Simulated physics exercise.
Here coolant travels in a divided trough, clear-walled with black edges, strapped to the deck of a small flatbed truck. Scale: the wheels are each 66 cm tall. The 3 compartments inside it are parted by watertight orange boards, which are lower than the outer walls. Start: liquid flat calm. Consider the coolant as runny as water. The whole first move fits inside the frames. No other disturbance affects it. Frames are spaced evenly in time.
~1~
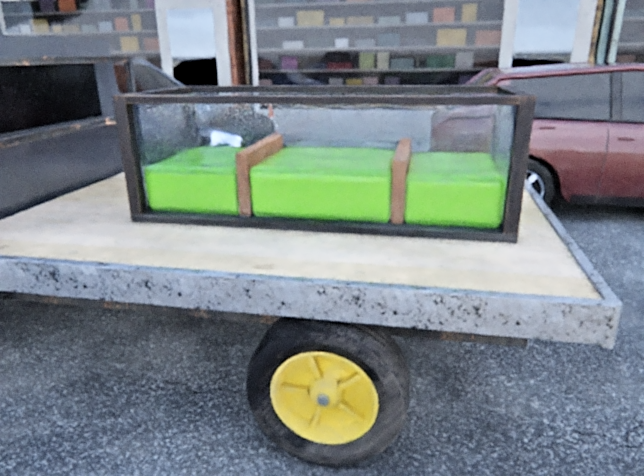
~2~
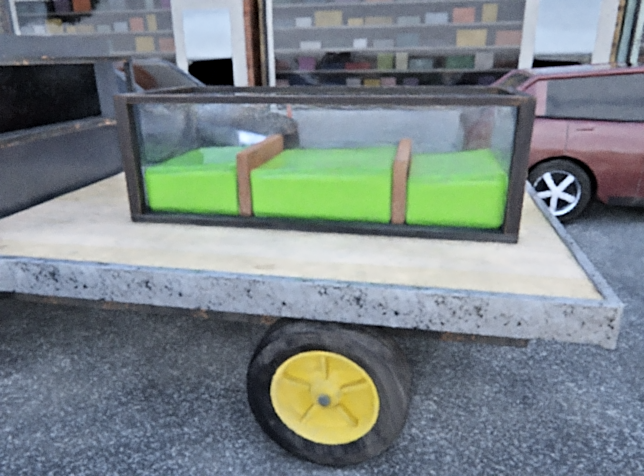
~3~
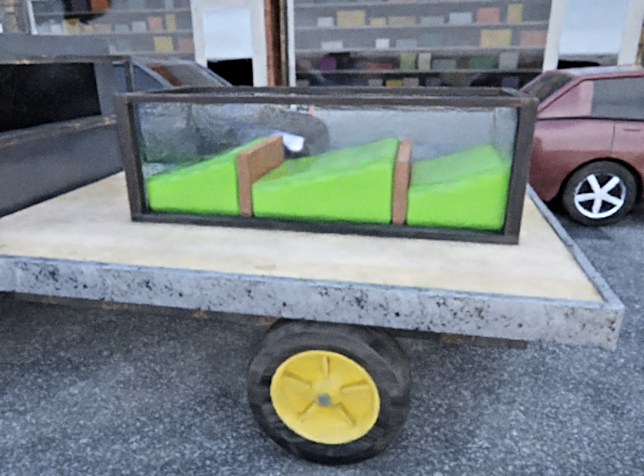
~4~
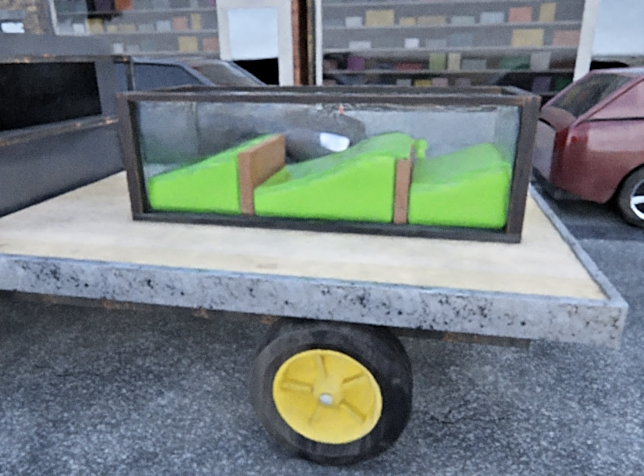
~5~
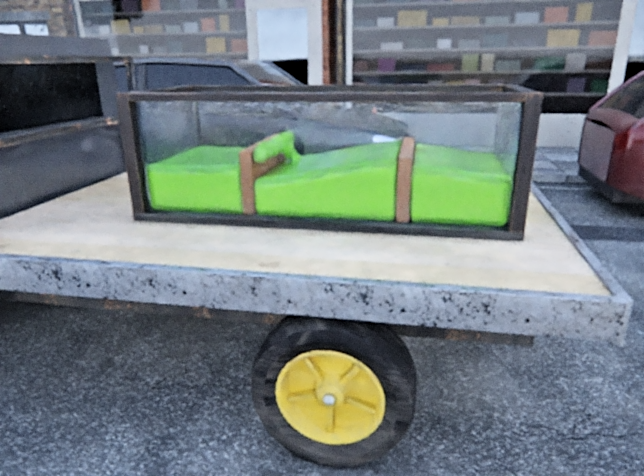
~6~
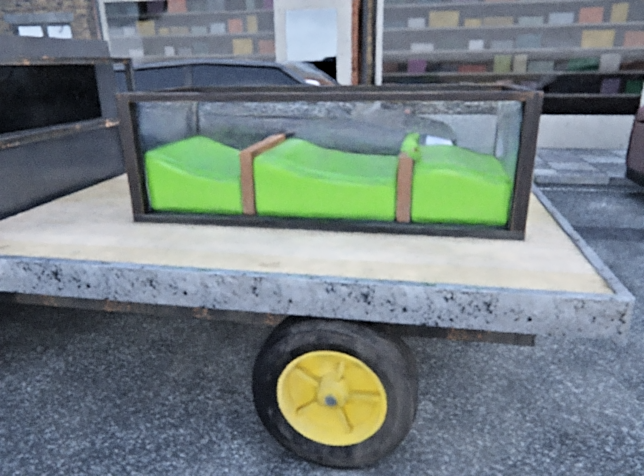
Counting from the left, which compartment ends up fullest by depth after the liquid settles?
Third.
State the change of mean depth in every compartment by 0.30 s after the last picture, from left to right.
In cm: 0, 1 down, 1 up.
Then, 0.30 s later than the final frame, the compartments hold 23, 23, 25 cm, left to right.
Then, 0.80 s later than the final frame, the compartments hold 23, 23, 25 cm, left to right.
Then, 1.20 s later than the final frame, the compartments hold 23, 23, 25 cm, left to right.
Then, 2.98 s later than the final frame, the compartments hold 23, 23, 25 cm, left to right.
